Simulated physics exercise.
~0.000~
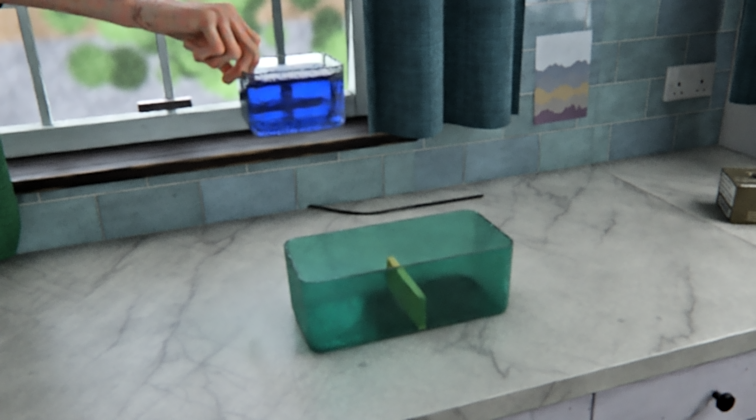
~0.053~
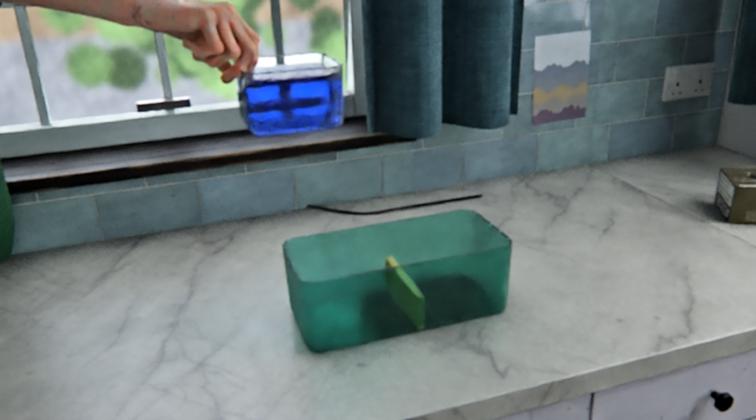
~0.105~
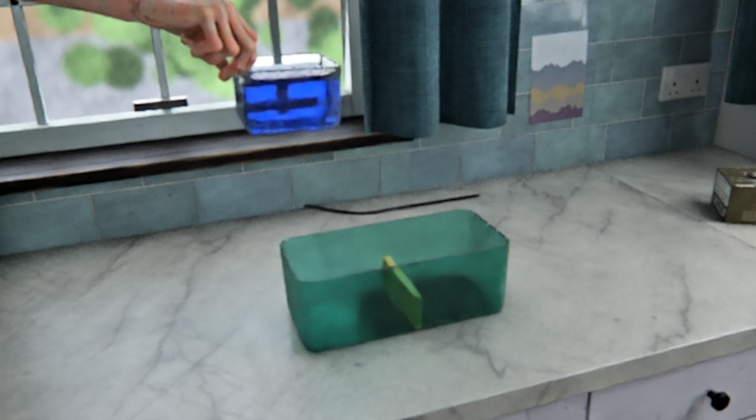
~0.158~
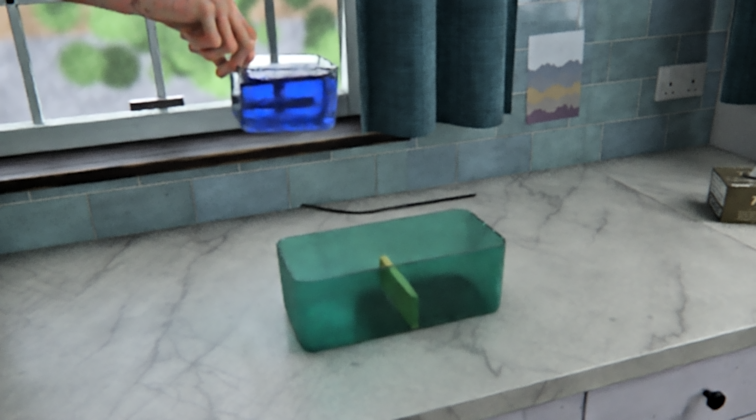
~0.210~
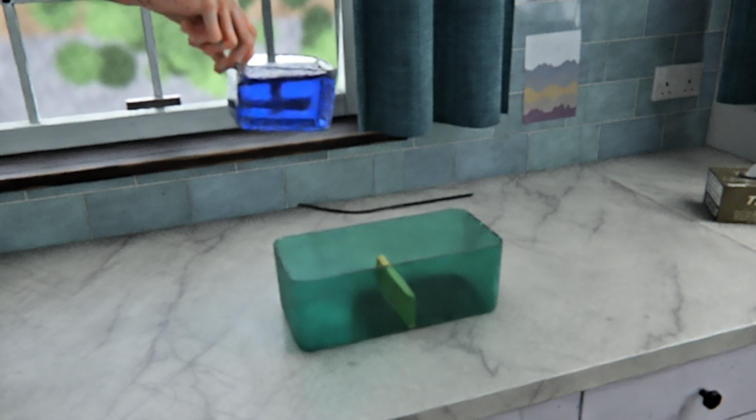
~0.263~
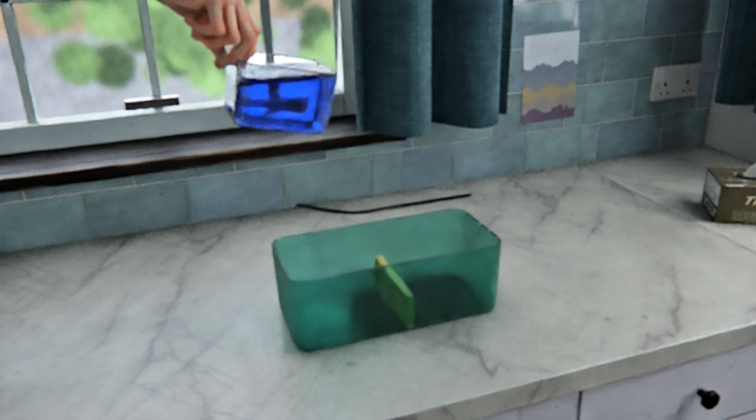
On a marble kitchen counter by a window sat an empty green see-through basin with a small upright divider, while a hand above it slowly tilted a clear box of blue water slightly rightwards.
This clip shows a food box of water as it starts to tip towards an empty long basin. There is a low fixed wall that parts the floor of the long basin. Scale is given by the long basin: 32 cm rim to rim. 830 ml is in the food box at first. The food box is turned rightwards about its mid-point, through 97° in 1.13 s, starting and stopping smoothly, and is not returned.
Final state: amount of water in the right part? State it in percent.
Approximately 62 %.
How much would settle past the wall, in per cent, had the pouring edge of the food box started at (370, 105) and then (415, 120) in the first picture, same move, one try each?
I'd expect close to 80 per cent and then close to 95 per cent.
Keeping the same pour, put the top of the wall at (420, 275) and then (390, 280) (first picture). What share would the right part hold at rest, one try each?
Respectively close to 35 and 75 %.
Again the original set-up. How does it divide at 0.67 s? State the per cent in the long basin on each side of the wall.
3 on the left, 2 on the right, roughly.
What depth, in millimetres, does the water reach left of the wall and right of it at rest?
Final levels - left approx 12 mm, right approx 26 mm.
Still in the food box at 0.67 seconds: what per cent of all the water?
About 60 per cent.
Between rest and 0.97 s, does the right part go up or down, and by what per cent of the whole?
There is a rise of about 6.
After 0.67 s the tilt is 63° and 60 per cent is still to pour, 3 is left of the wall and 2 right of it.
After 0.97 s the tilt is 93° and 15 per cent is still to pour, 6 is left of the wall and 56 right of it.
After 1.29 s the tilt is 97° and 3 per cent is still to pour, 28 is left of the wall and 62 right of it.
After 1.63 s the tilt is 97° and 0 per cent is still to pour, 34 is left of the wall and 62 right of it.
In the end 35 per cent lies left of the wall, 62 right of it and 3 outside.
